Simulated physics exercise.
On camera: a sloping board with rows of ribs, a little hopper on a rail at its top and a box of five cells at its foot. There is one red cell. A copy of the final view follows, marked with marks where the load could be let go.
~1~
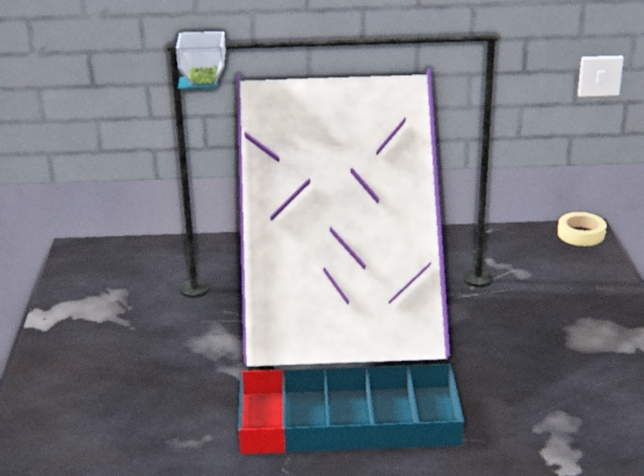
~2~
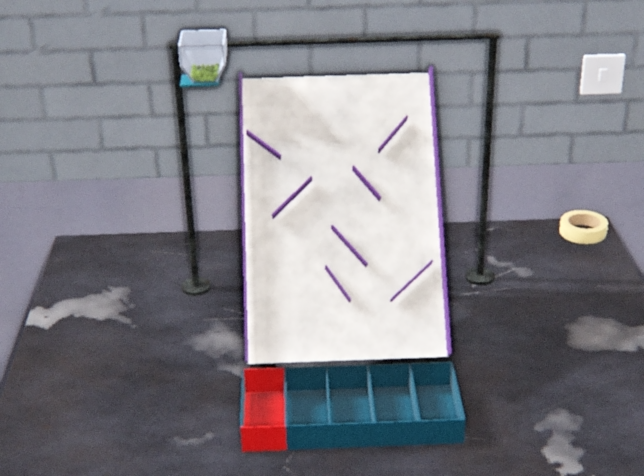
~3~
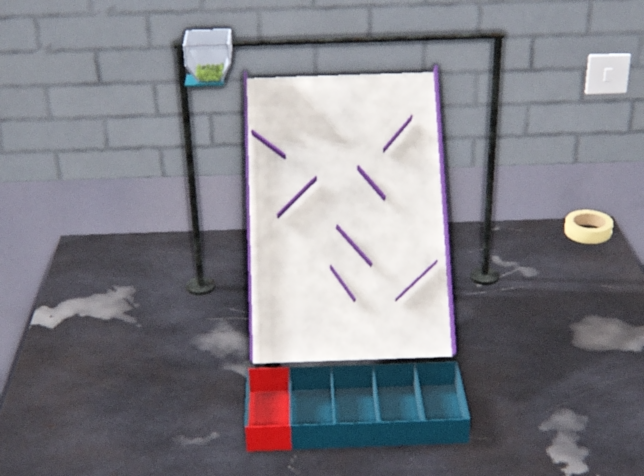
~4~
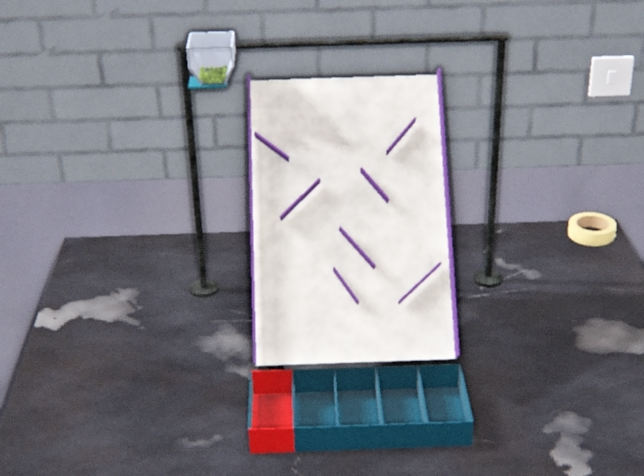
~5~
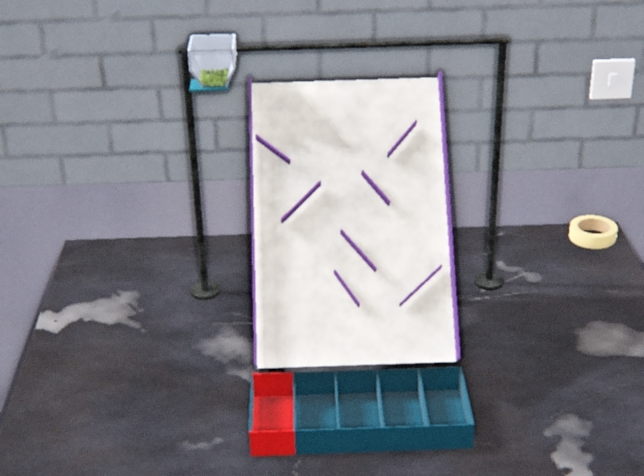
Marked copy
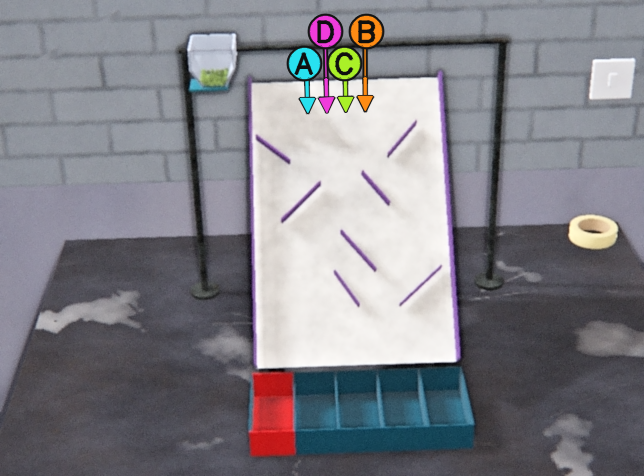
A white sloping board with purple ribs stood behind a box of one red and four blue cells, a small hopper at upper left, and nothing moved except the view, which shifted slightly.
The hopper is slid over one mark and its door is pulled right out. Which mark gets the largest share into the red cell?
I would pick mark A.
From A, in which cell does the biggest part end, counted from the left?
The first.
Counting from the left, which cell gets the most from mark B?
The third from the left.
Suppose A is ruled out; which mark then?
That would be D.
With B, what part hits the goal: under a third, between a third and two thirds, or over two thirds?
It is under a third.
On the marked copy, mark A meets the board at (307, 107); mark B meets the board at (365, 105); mark C meets the board at (345, 106); mark D meets the board at (326, 107).
If A is chosen, close to two thirds in the red cell, close to a third in other cells, only a few outside the box.
If B is chosen, a small share in the red cell, all but a few in other cells.
If C is chosen, close to a quarter in the red cell, the bulk in other cells, only a few outside the box.
If D is chosen, close to half in the red cell, close to half in other cells.
